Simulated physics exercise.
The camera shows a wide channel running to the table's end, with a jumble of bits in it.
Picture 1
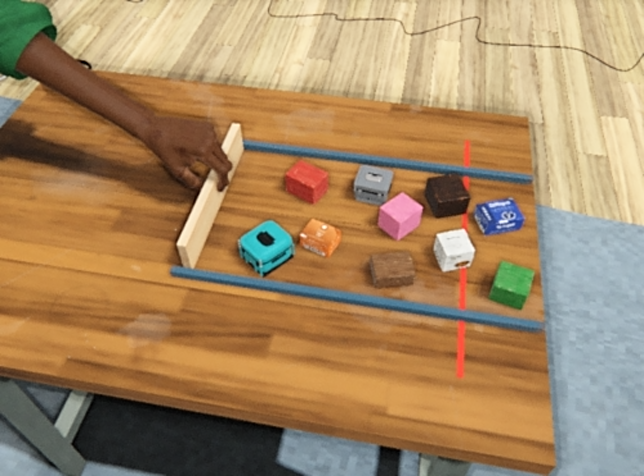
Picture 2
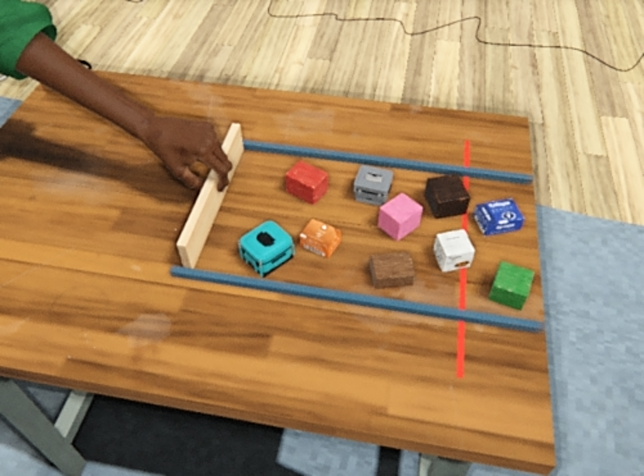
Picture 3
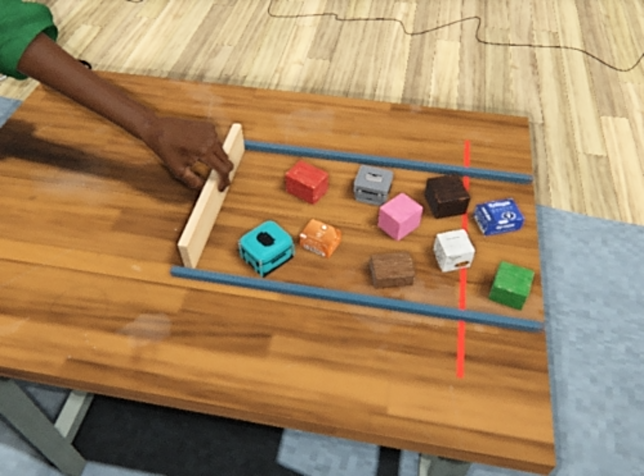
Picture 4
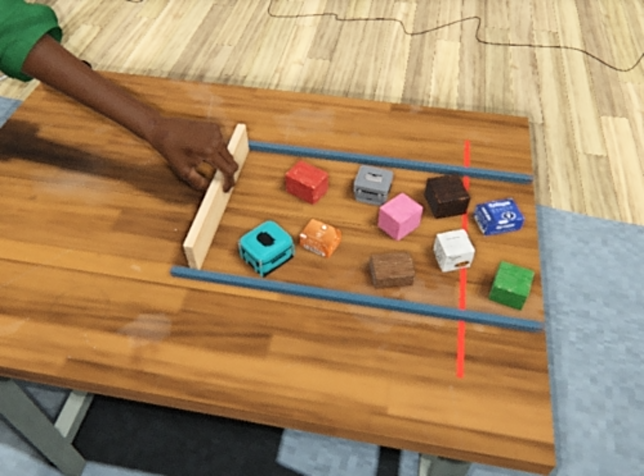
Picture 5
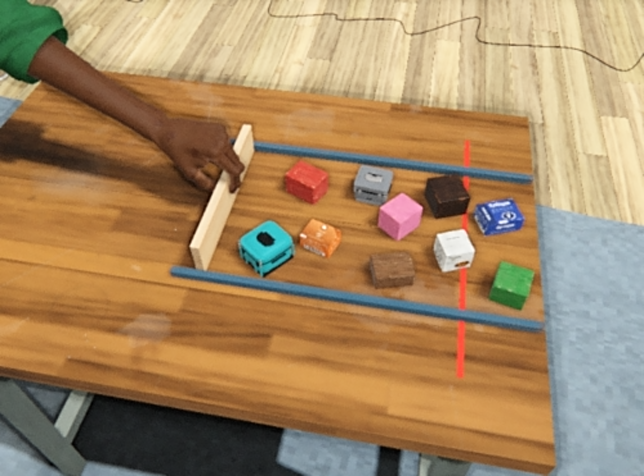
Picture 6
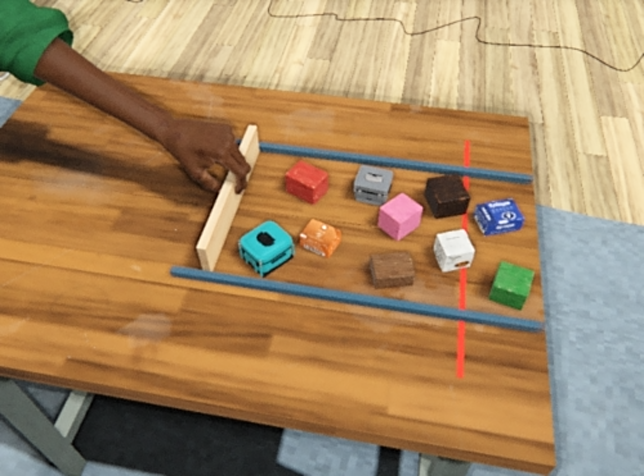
At the start, a hand holds a light wooden board upright at the left end of a channel between two blue strips, with colourful blocks and small boxes scattered near a red tape line. The hand then slides the board slightly right, while the scattered objects stay still.
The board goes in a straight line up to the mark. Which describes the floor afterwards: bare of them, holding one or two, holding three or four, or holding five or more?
The floor is holding three or four.
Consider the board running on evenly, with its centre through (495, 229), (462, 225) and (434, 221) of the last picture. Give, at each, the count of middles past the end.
Respectively, 6, 3 and 1.
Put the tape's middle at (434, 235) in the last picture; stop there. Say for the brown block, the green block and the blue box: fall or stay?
The brown block is still there; as for the green block, it is still there; and the blue box is no longer there.
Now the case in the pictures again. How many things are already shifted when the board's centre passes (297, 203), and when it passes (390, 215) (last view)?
3, then 8.
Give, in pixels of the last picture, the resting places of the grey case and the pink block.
First object: (520, 202); second object: (506, 225).
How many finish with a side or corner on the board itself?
That makes 3.
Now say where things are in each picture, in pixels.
In the first frame, green block (511, 285); blue box (499, 217); white box (453, 250); board (214, 192); tape (464, 239).
In the second frame, blue box (499, 217); turquoise case (267, 248).
In the third frame, white box (453, 250); black block (447, 196).
In the fourth frame, green block (511, 286); pink block (400, 217).
In the fifth frame, blue box (499, 217); orange box (320, 238).
In the sixth frame, green block (511, 286); blue box (499, 217); white box (453, 250); board (232, 194); tape (464, 239).
Soon after, none off yet; green block at rest near (511, 286); blue box at rest near (499, 217); white box at rest near (453, 250).
In the end, the number that fall off is three or four; gone, black block, blue box and green block.
